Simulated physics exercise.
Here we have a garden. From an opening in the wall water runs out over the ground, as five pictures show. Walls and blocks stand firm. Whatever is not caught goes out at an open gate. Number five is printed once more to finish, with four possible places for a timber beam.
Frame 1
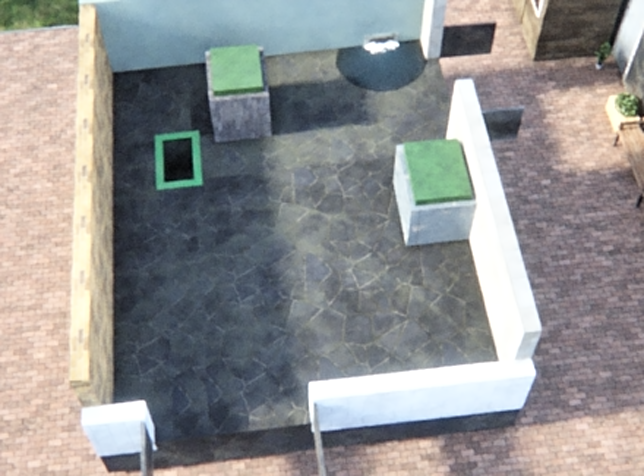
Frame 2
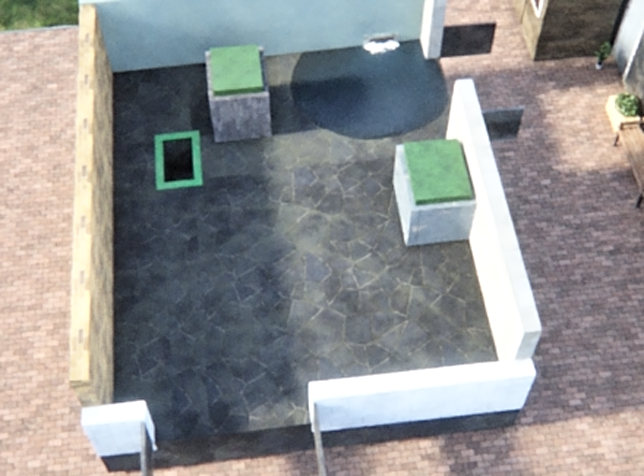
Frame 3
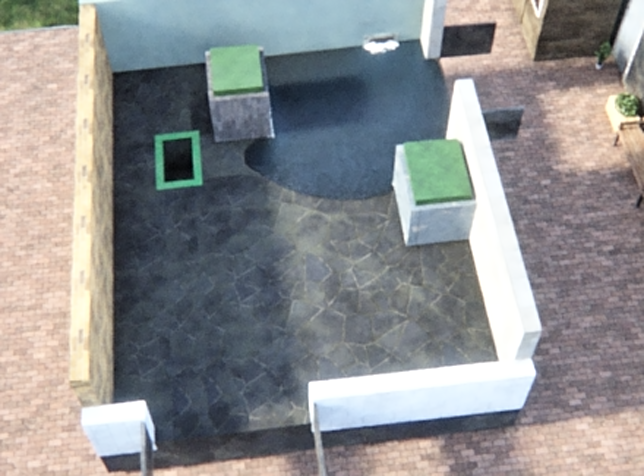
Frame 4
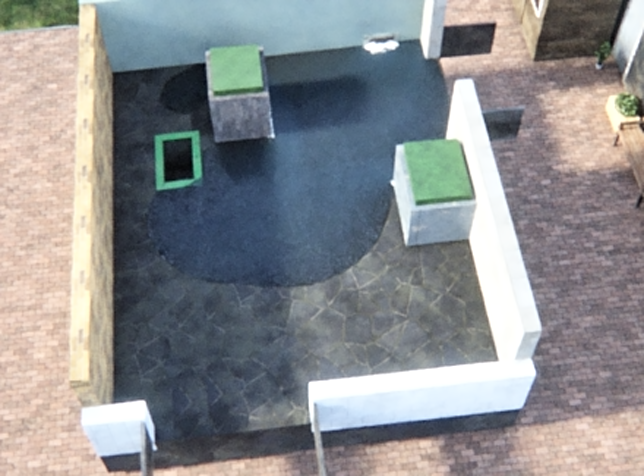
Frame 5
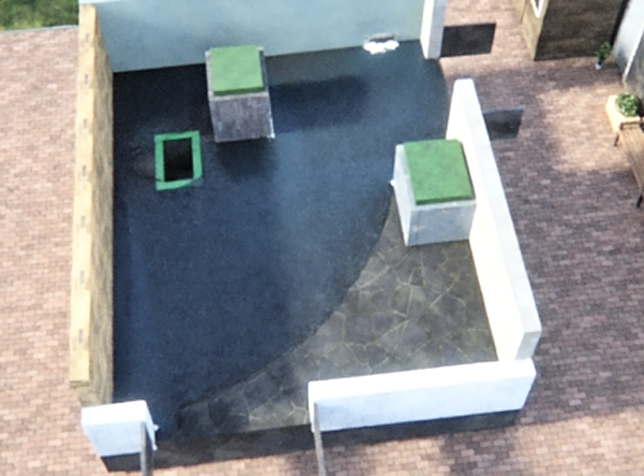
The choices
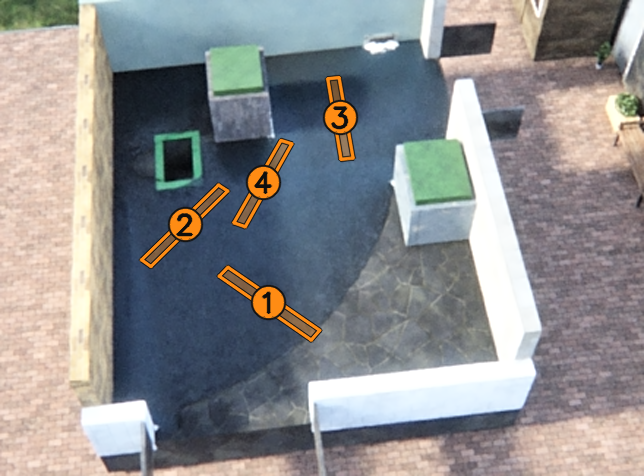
Dark water spreading from an outfall at the back wall across a walled garden's stone paving, reaching around a green-edged drain pit.
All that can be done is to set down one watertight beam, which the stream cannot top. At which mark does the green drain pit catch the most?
1 is best.
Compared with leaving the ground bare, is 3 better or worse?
Position 3 is worse.
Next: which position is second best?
That would be 2.
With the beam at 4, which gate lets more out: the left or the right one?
The left gate.
In orange, 1 from (223, 271) to (315, 335); 2 from (146, 263) to (223, 188); 3 from (347, 158) to (333, 78); 4 from (239, 224) to (286, 142).
Choosing 1, about 17 % of the stream goes into the green drain pit, about 83 % out by the gates.
Choosing 2, about 10 % of the stream goes into the green drain pit, about 89 % out by the gates.
Choosing 3, about 4 % of the stream goes into the green drain pit, about 96 % out by the gates.
Choosing 4, about 6 % of the stream goes into the green drain pit, about 94 % out by the gates.
